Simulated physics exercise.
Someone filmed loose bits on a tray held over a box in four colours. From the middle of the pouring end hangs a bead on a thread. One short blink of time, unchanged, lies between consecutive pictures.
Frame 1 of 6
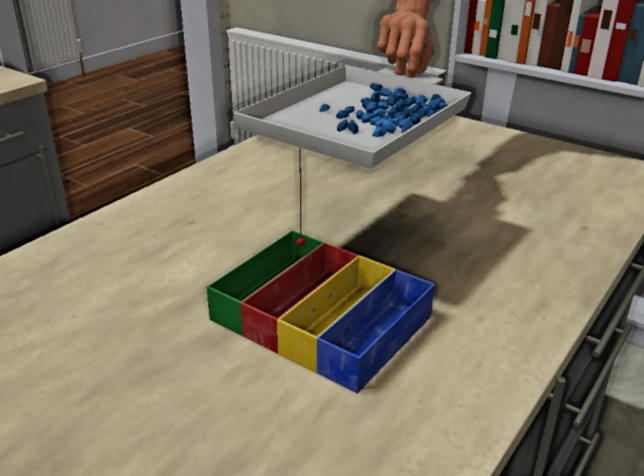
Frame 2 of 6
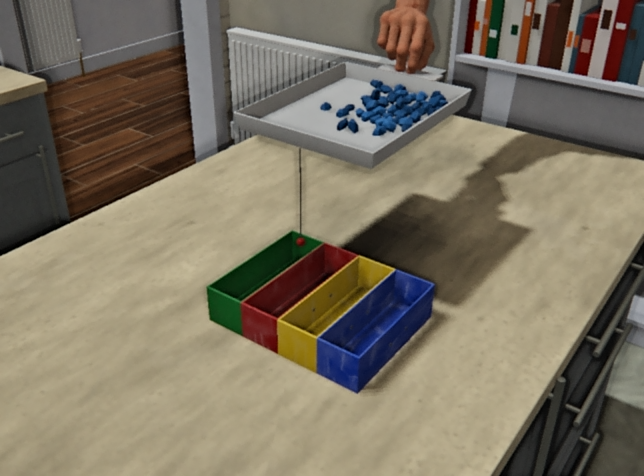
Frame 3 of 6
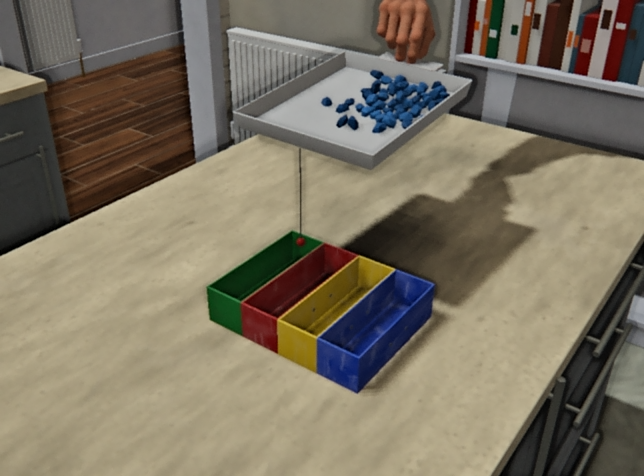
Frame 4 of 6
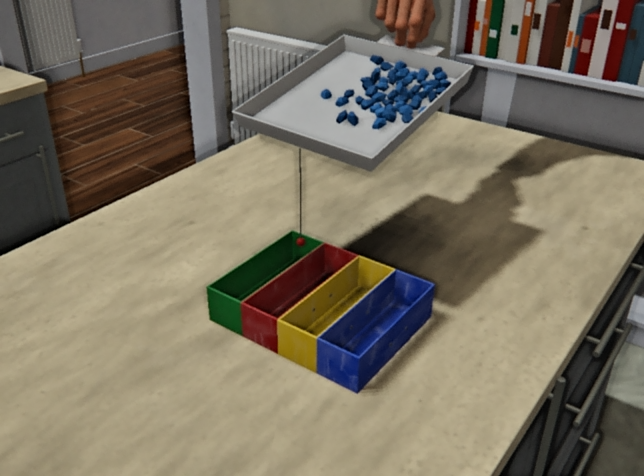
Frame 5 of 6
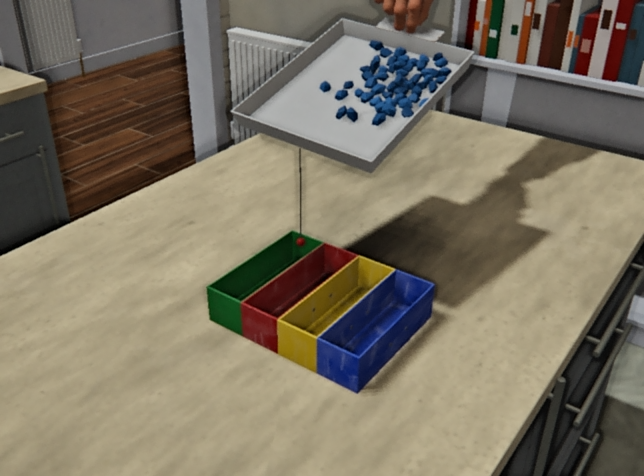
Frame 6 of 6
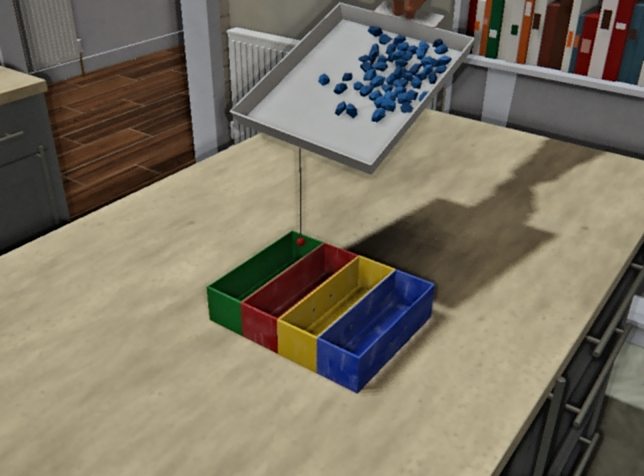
A grey tray of blue stones, with a hand at its back edge, stayed level at first, then tilted steadily toward its front above a box with green, red, yellow and blue sections.
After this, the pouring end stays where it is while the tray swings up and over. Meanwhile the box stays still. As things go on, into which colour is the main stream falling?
The main stream falls into the yellow cell.
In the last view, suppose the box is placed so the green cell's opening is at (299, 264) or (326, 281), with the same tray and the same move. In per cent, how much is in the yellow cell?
It would be roughly 30 per cent, followed by roughly 0 per cent.
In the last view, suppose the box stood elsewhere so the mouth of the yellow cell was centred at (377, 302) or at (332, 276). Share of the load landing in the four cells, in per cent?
Roughly 90 per cent, then roughly 100 per cent.
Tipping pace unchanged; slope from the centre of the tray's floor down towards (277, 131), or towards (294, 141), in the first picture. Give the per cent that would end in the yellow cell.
The first try gives close to 0 percent; the next gives 0 percent.
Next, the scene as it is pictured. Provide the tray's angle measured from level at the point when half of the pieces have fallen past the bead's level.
It sits at roughly 105°.
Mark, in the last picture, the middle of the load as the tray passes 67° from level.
Somewhere near pixel (346, 143).
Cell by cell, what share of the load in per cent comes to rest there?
I'd put the green cell near 10, the red cell near 20, the yellow cell near 50, and the blue cell near 10.
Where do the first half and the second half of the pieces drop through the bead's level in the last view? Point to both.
Roughly (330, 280) first, then roughly (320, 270).
Soon after the last picture, tray tipped steeply; nearly all on the tray; a small part falling or outside the box.
A little later, tray tipped past a quarter turn; about a quarter on the tray; about a third in the yellow cell; a small part in the blue cell; a small part in the red cell; a stray few in the green cell; about a quarter falling or outside the box.
Later still, tray tipped past a quarter turn; about half in the yellow cell; about a quarter in the red cell; a small part in the blue cell; a small part in the green cell; a stray few falling or outside the box.
At rest, tray tipped past a quarter turn; about half in the yellow cell; about a quarter in the red cell; a small part in the blue cell; a small part in the green cell; a stray few outside the box.
